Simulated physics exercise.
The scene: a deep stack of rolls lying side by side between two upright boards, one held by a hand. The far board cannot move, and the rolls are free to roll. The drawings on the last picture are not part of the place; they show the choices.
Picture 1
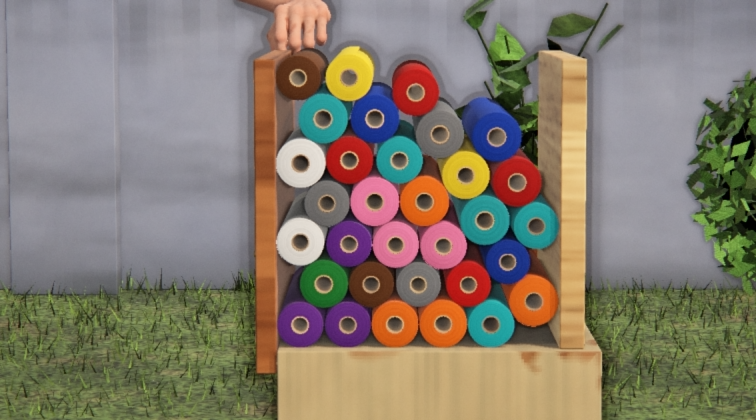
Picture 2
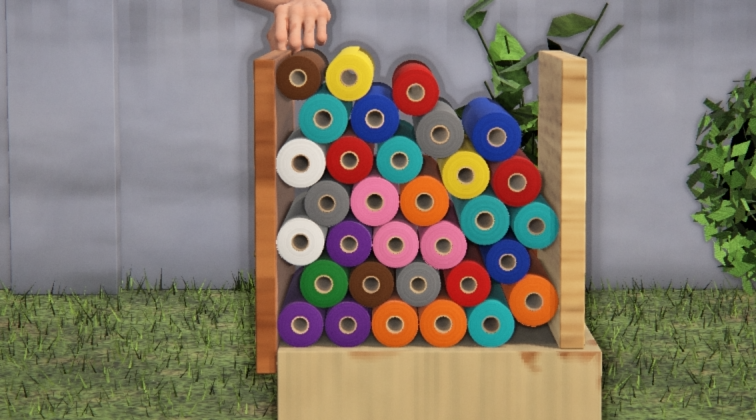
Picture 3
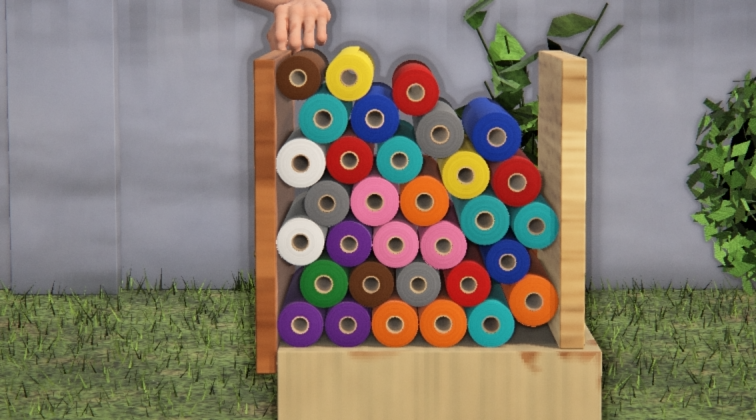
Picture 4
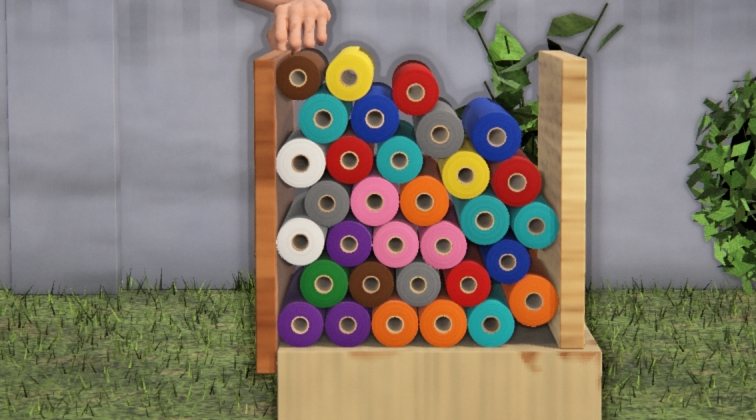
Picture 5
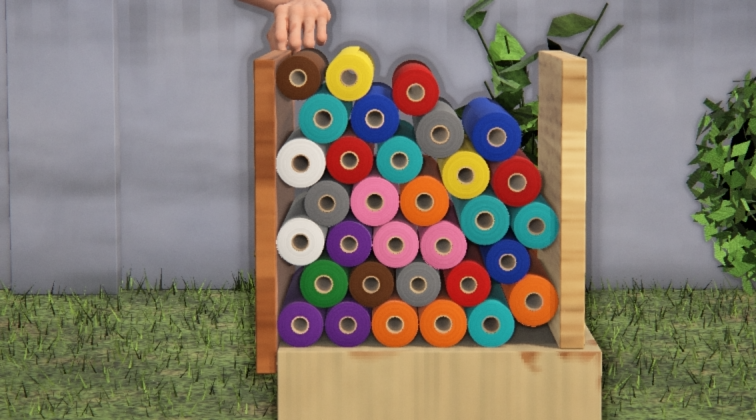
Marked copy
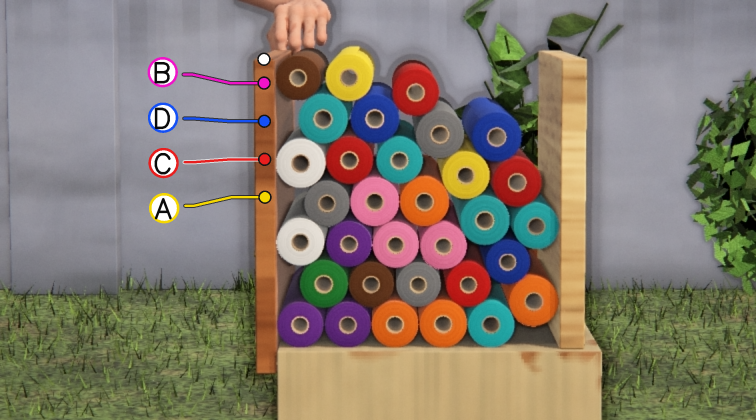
A hand rested on top of the left board beside a deep stack of colourful rolls packed between two upright wooden boards, and neither the hand nor any of the rolls visibly moved.
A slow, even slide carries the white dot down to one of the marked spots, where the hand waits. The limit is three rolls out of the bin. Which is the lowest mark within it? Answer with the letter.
Mark A is as low as it can go.
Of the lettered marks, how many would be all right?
Four of them.
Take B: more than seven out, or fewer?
At B, fewer than seven.
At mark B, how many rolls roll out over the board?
The count is none.
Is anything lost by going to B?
No, at B.
On the copy, A at (265, 197); B at (264, 83); C at (264, 160); D at (264, 121); the white dot at (264, 59).
On A. First, top of the board (276, 125).
Then, top of the board (276, 196).
Finally, top of the board (276, 197), one out over the board.
By contrast, B none out over the board; C one out over the board; D none out over the board.
